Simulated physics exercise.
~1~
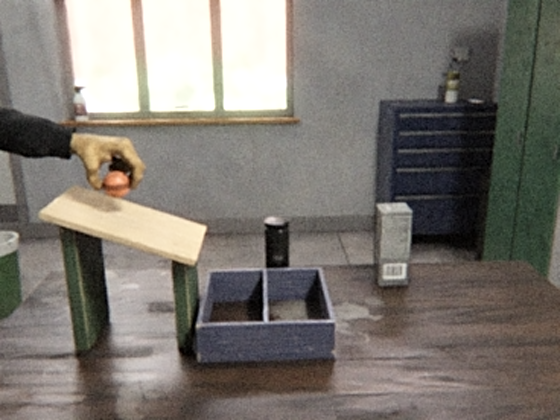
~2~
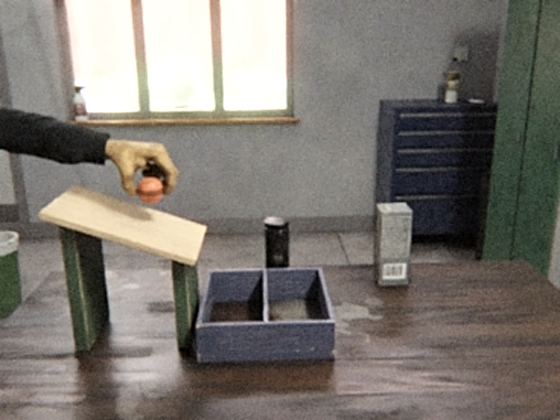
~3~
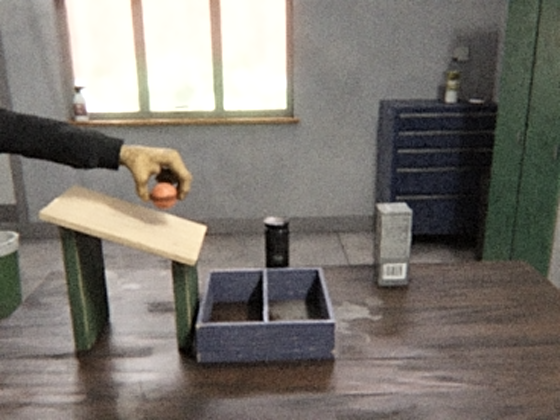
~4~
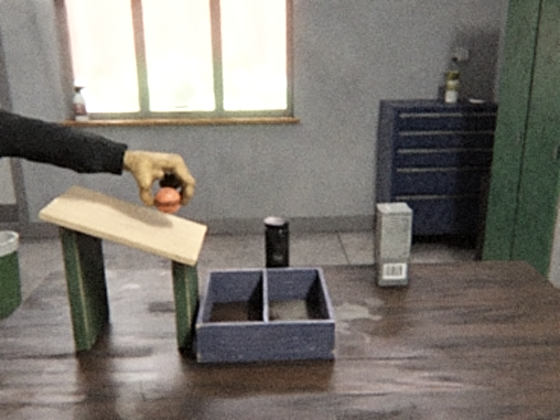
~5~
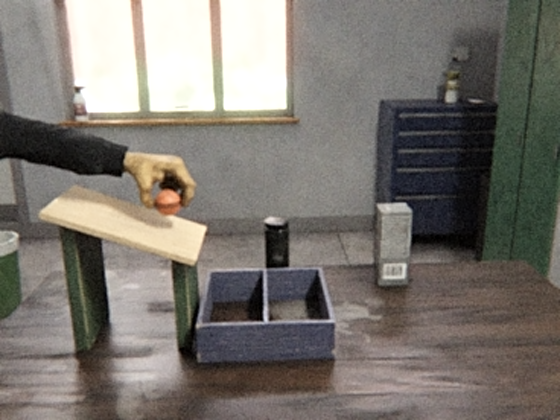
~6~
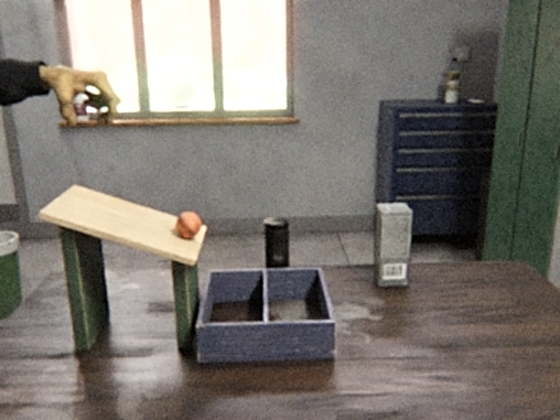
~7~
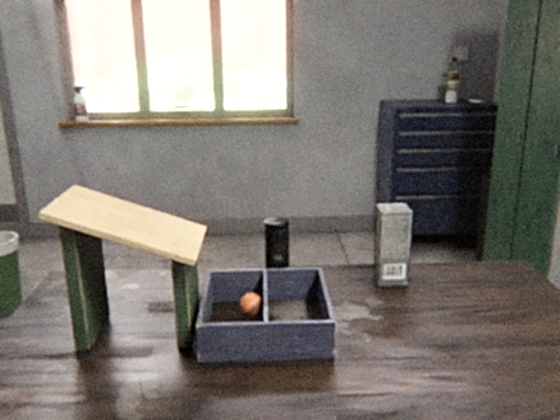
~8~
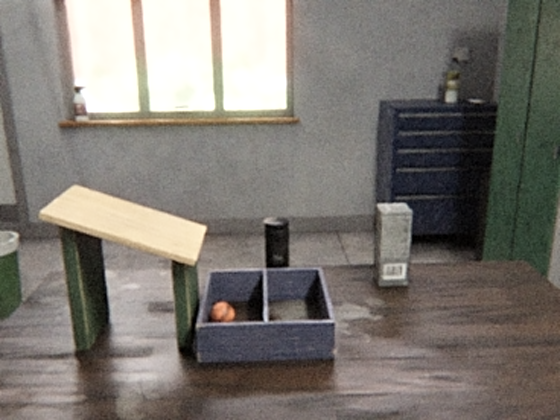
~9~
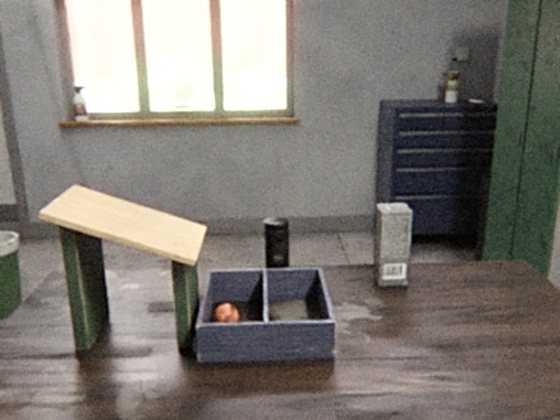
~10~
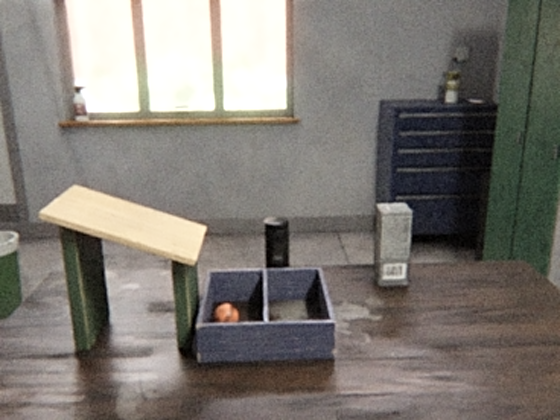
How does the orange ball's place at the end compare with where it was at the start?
At the start the orange ball was held in a hand above the sloping board, and at the end it lay lower and farther right, inside the tray bay next to the board.
